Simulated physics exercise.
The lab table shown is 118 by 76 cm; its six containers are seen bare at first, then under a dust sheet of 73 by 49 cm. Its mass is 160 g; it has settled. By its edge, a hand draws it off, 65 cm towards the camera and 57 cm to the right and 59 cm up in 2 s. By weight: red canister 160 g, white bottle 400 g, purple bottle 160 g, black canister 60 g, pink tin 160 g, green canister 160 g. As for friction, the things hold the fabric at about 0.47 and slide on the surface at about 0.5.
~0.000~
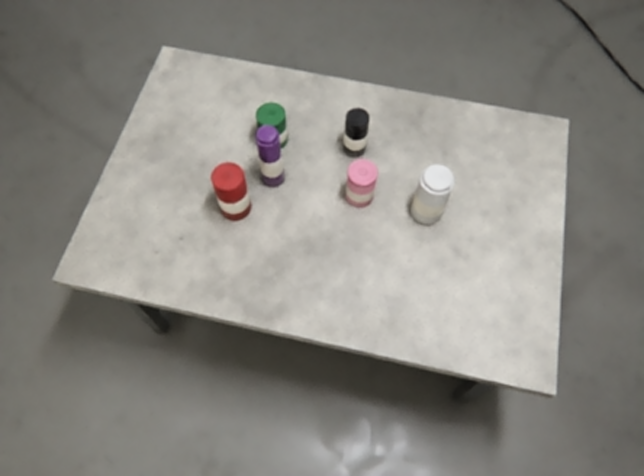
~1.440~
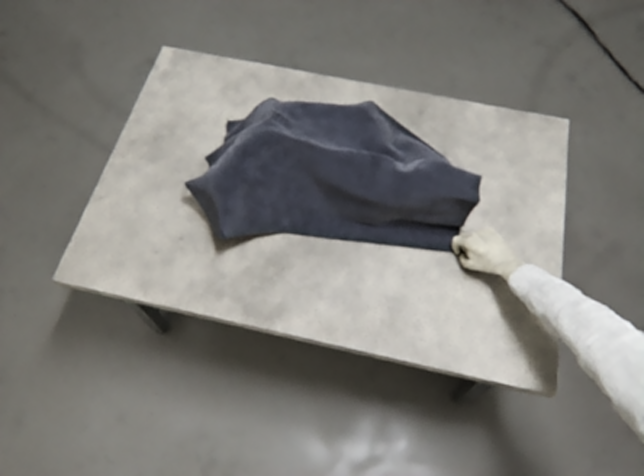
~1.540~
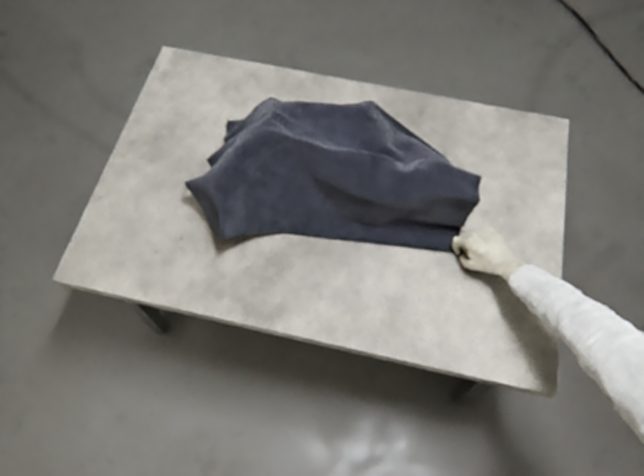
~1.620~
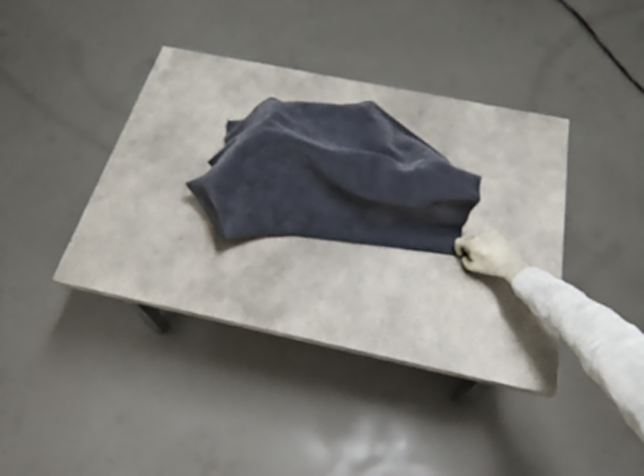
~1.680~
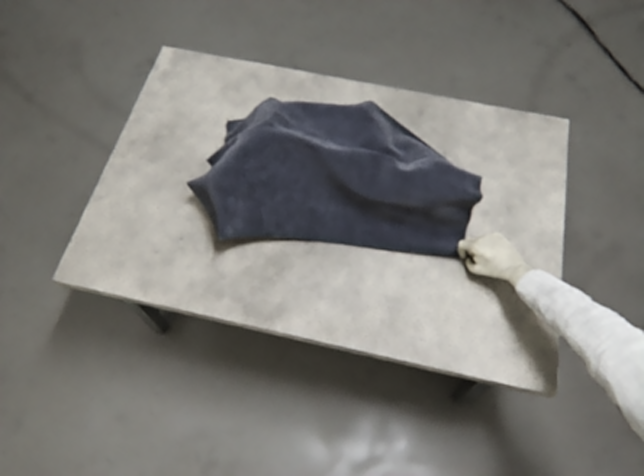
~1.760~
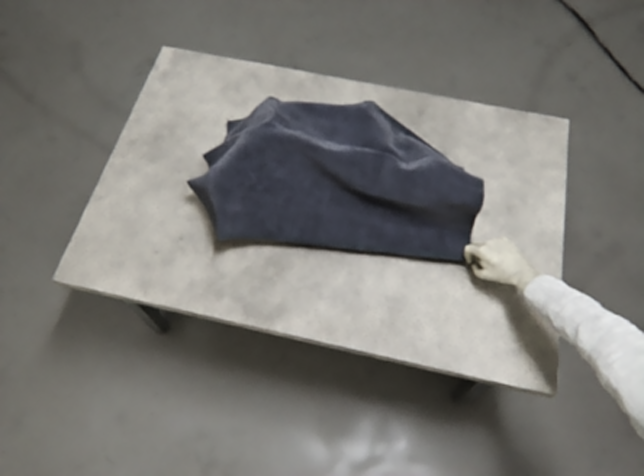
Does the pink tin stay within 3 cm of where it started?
Yes.
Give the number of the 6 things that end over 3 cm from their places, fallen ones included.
1 in all.
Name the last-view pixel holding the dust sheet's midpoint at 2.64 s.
About (496, 307).
After 2.2 s, middle of the dust sheet at (386, 200); purple bottle on its side, 10 cm off its start.
After 2.6 s, middle of the dust sheet at (496, 307); purple bottle on its side, 13 cm off its start.
After 3.1 s, middle of the dust sheet at a place out of view; purple bottle on its side, 13 cm off its start at (303, 207).
After 3.5 s, middle of the dust sheet at a place out of view; purple bottle on its side, 13 cm off its start.
After 4.3 s, middle of the dust sheet at a place out of view; pink tin 0 cm off its start at (363, 172), purple bottle on its side, 13 cm off its start at (303, 208).
